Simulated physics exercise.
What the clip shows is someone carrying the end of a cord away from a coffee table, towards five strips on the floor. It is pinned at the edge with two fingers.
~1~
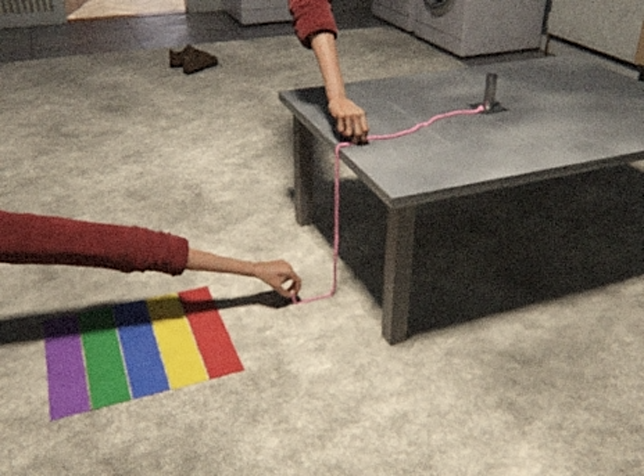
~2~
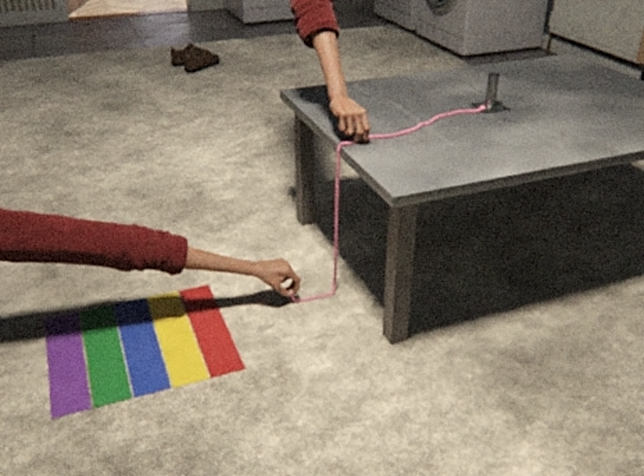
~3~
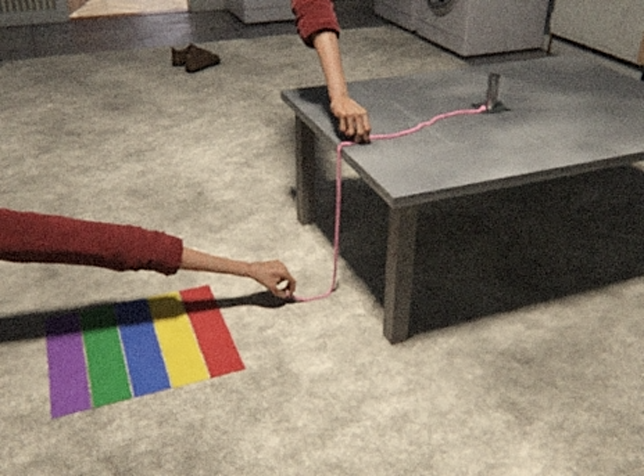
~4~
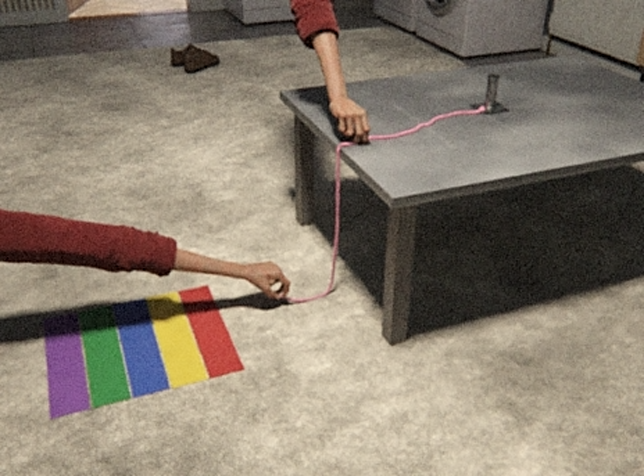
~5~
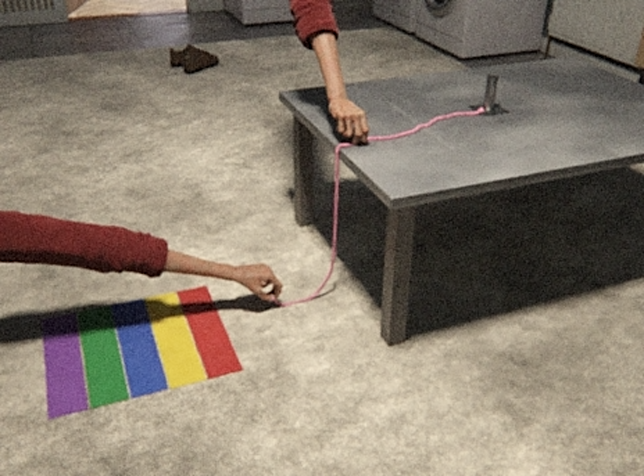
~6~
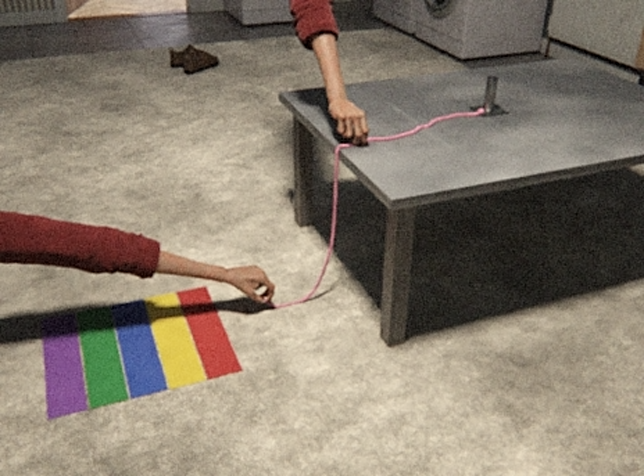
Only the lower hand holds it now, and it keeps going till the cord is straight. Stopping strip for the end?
Yellow.
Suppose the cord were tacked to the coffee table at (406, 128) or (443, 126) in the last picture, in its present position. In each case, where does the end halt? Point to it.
I'd put it around (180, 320) the first time and around (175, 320) the second.
Soon after, end near (222, 309); short of the strips.
Then, end near (189, 316); over red.
At full stretch, end near (170, 321); over yellow. It gets as far as the yellow strip.
